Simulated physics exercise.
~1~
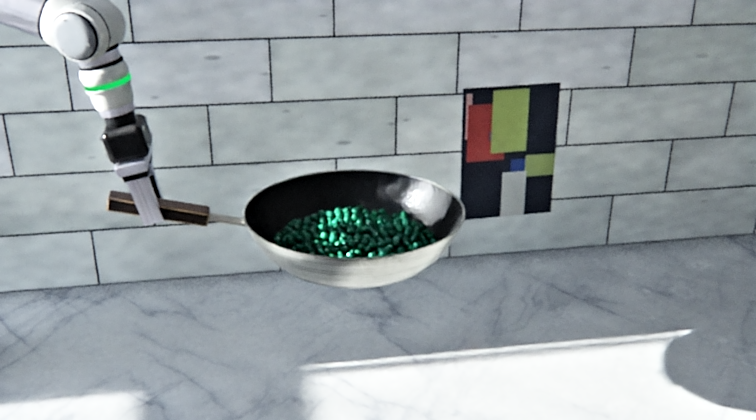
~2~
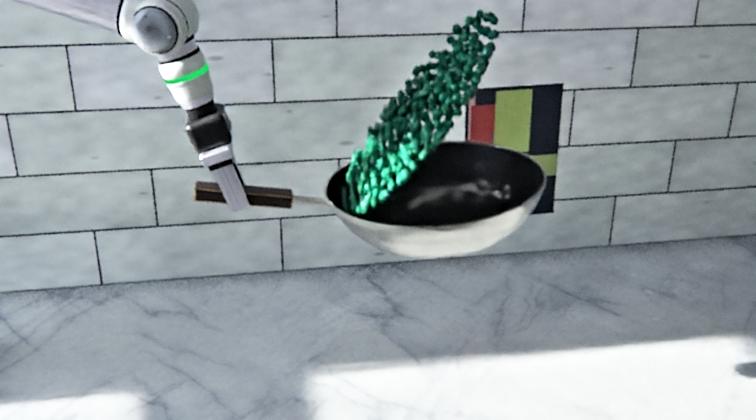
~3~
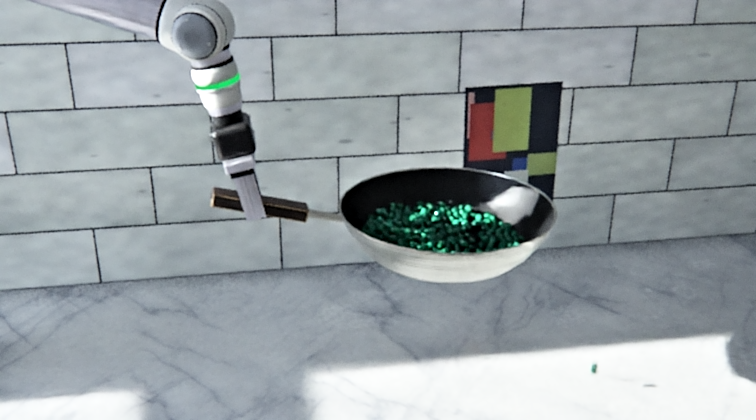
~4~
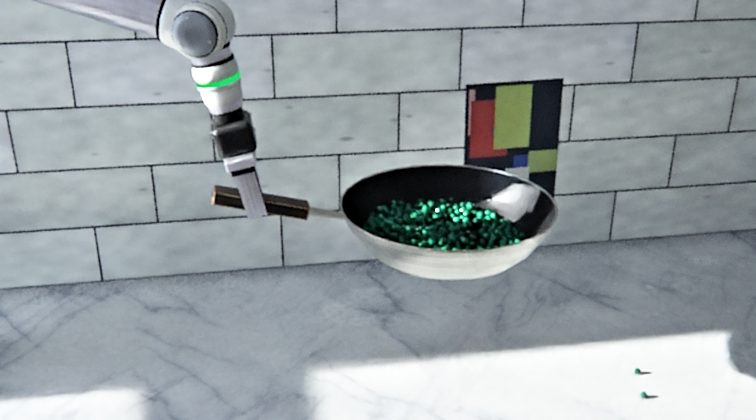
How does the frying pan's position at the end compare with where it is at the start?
At the end the frying pan is farther to the right than at the start, held in front of the lower part of the colourful wall panel instead of mostly to the left of it.
